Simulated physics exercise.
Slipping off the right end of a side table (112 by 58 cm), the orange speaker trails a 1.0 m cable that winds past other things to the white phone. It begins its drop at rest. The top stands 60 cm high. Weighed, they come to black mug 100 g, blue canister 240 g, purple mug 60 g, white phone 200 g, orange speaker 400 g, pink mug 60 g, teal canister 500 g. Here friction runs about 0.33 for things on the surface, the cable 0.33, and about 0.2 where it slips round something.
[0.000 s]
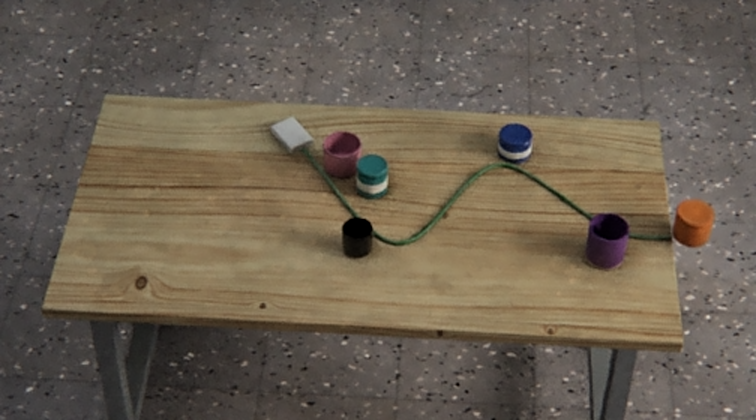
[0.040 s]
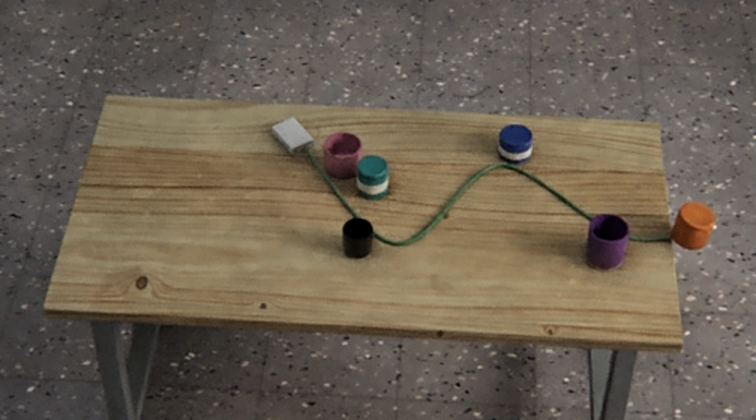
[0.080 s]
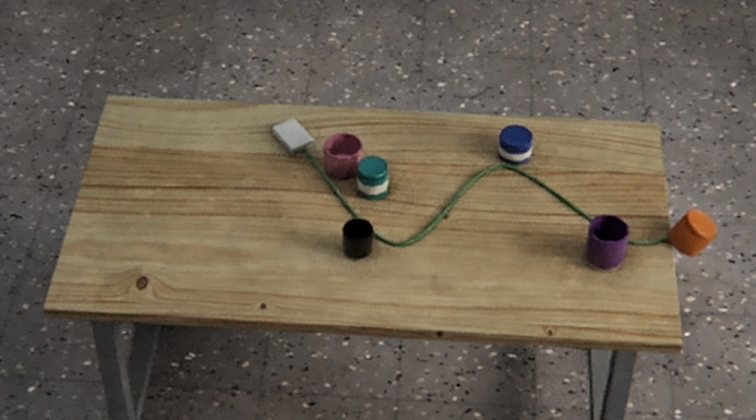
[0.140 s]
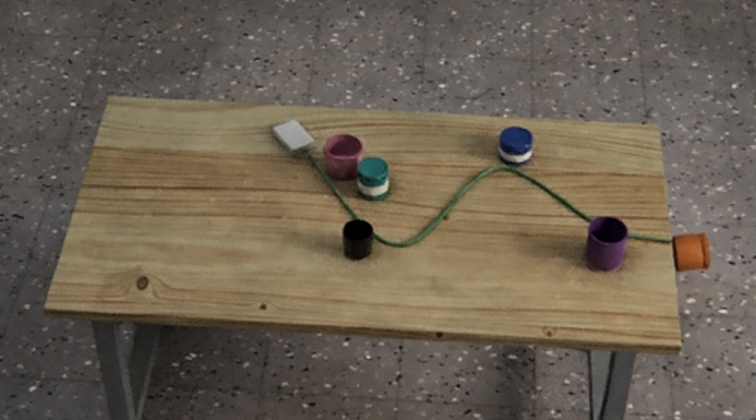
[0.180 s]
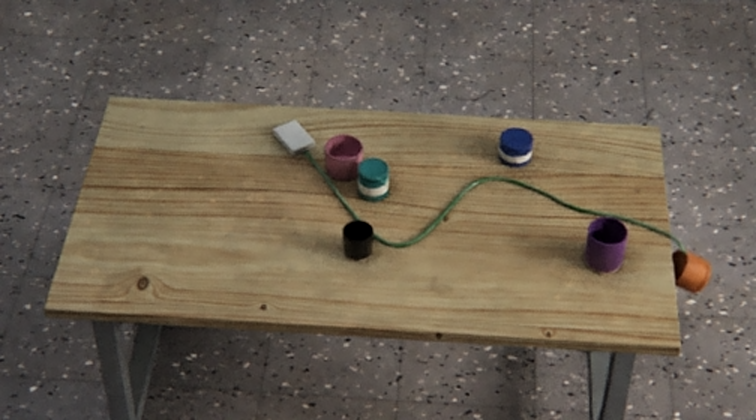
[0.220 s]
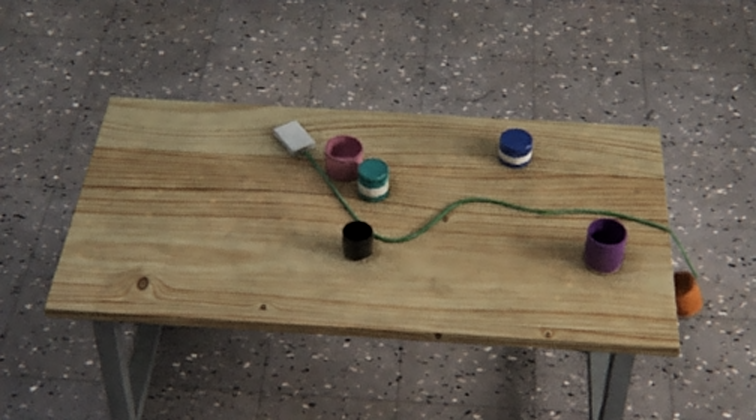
On a wooden table scattered with mugs and small canisters, an orange cup-shaped object tied to a green cable tilted and dropped past the right edge, pulling the cable's curve flatter behind it.
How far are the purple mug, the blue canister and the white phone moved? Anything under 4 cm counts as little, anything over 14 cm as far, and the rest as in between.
Outcome: The purple mug barely moves; the blue canister barely moves; the white phone goes far.
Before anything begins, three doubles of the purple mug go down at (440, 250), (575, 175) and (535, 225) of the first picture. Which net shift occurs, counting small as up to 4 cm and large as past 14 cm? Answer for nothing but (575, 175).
There it moves only a bit.
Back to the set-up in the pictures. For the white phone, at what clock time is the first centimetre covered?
For the white phone, around 0.32 seconds.
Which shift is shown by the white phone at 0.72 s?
By then the white phone has moved close to 40 cm.
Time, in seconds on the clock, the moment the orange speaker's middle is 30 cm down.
Close to 0.32 s.
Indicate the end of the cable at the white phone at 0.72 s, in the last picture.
(451, 265) or thereabouts.
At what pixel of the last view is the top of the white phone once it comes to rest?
(487, 265).
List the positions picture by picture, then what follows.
The first frame shows purple mug (609, 227); blue canister (516, 134); white phone (292, 132); cable runs through (539, 180) (458, 194) (390, 242).
The second frame shows orange speaker (696, 214); cable runs through (458, 195).
The third frame shows orange speaker (693, 233); cable runs through (458, 196).
The fourth frame shows orange speaker (691, 252); cable runs through (458, 197).
The fifth frame shows orange speaker (688, 272); cable runs through (646, 226) (459, 197).
The sixth frame shows purple mug (608, 232); blue canister (516, 139); white phone (294, 135); cable runs through (675, 239) (581, 211) (473, 200) (394, 241).
By 0.5 s, the cable's tail end at (368, 196); white phone 18 cm off its start, pink mug 8 cm off its start, orange speaker over the edge.
By 0.7 s, the cable's tail end at (451, 265); white phone 41 cm off its start, pink mug 10 cm off its start, orange speaker over the edge.
By 1.0 s, the cable's tail end at (481, 286); white phone 50 cm off its start at (487, 265), pink mug 10 cm off its start at (390, 136), orange speaker over the edge.
By 1.2 s, the cable's tail end at (481, 286); white phone 50 cm off its start, pink mug 10 cm off its start, orange speaker over the edge.
By 2.4 s, the cable's tail end at (481, 286); white phone 50 cm off its start at (487, 265), purple mug 0 cm off its start at (608, 232), blue canister 0 cm off its start at (516, 139), pink mug 10 cm off its start at (390, 136).
